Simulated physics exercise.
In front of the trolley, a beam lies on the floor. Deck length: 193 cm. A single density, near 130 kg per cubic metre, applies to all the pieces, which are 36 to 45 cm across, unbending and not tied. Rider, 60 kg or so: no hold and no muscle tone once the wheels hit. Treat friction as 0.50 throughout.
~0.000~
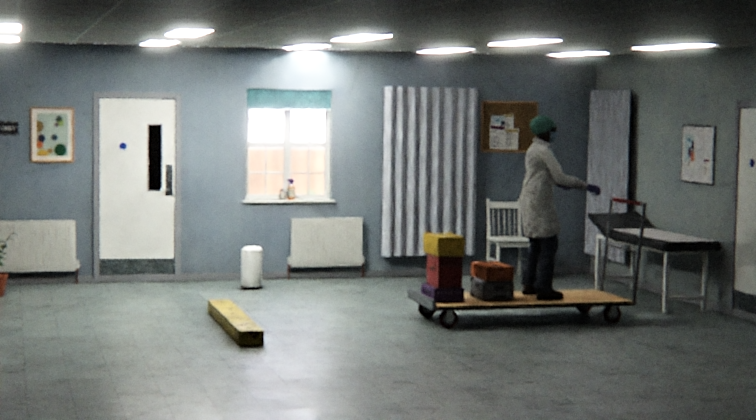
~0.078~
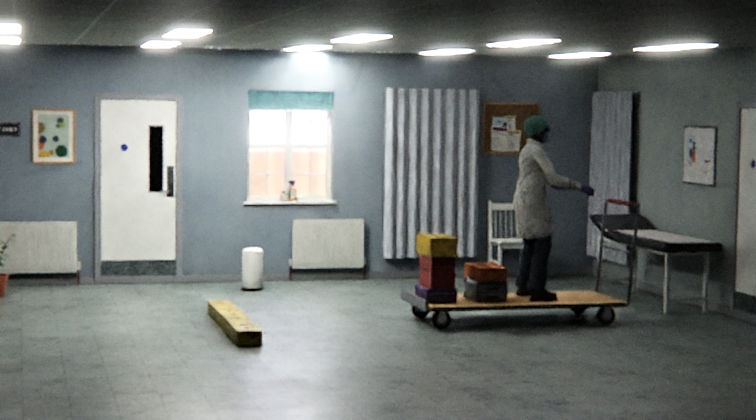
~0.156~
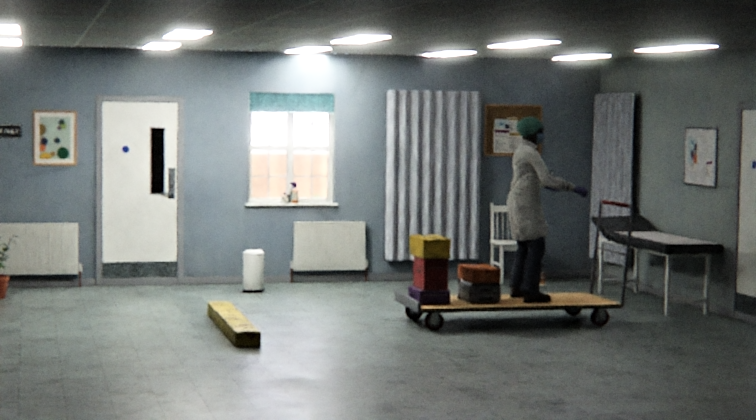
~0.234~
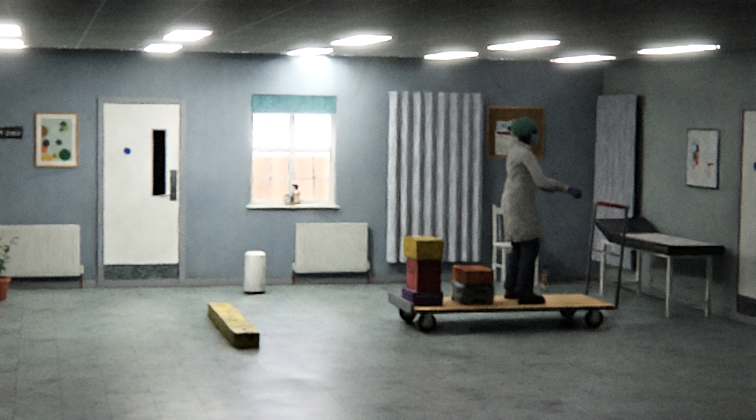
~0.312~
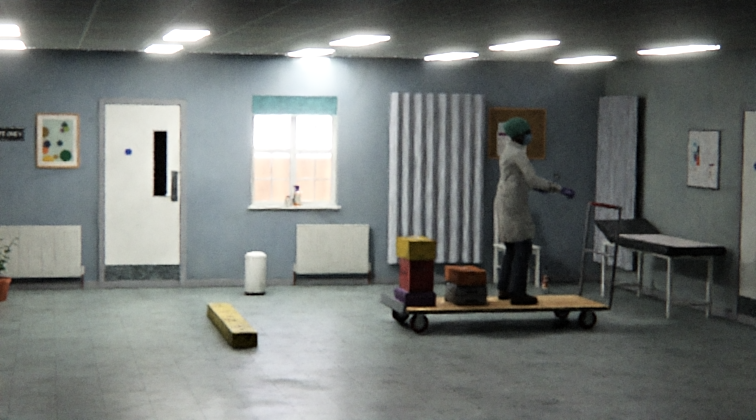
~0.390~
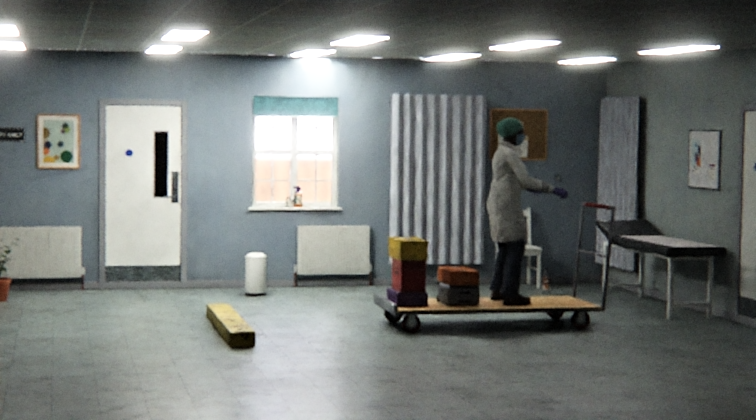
A flat trolley carrying stacked coloured boxes and a standing figure in a pale coat and green cap, one arm held out, rolled slowly a short way left across the room, towards a yellow beam.
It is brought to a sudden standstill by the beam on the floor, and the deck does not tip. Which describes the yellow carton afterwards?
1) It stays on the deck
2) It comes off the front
Answer: 1.
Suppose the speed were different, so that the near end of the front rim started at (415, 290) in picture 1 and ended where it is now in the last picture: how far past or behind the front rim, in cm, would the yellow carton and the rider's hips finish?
Yellow overshoots the rim by 30 cm, while the hips stay 50 cm short of it.
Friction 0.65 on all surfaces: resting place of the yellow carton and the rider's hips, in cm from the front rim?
Yellow 50 past, hips 50 behind.
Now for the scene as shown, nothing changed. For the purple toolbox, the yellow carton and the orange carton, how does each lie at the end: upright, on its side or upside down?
Final poses: Purple top up, yellow top up, orange side down.
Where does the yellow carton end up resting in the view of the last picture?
About (253, 250).
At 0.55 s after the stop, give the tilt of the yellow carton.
It is tilted some 0°.
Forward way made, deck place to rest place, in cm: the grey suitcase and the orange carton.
Ahead by: Grey 10, orange 0 (cm).
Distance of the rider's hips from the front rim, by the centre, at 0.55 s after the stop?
Around 75 cm short of the front rim.
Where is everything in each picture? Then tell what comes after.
In the first picture, yellow carton (444, 245), red toolbox (444, 270), rim corner (434, 307); 170 cm still to roll.
In the second picture, yellow carton (437, 245), red toolbox (437, 271), rim corner (427, 307); 164 cm still to roll.
In the third picture, yellow carton (430, 247), red toolbox (431, 272), rim corner (419, 309); 157 cm still to roll.
In the fourth picture, yellow carton (423, 248), red toolbox (424, 273), rim corner (412, 310); 151 cm still to roll.
In the fifth picture, yellow carton (416, 248), red toolbox (416, 274), rim corner (404, 310); 145 cm still to roll.
In the sixth picture, yellow carton (408, 249), red toolbox (409, 274), rim corner (396, 311); 138 cm still to roll. Speed about 0.8 m/s.
Impact comes at 2.07 s.
After 2.62 s the yellow carton is 19 cm behind the rim, tilted 0°, near (254, 249) in the last picture's view.
After 3.07 s the yellow carton is 18 cm behind the rim, tilted 0°, near (253, 250) in the last picture's view.
When all is still (5.5 s), nothing is past the rim; behind it, purple toolbox, yellow carton, grey suitcase, red toolbox, orange carton and the rider's hips.
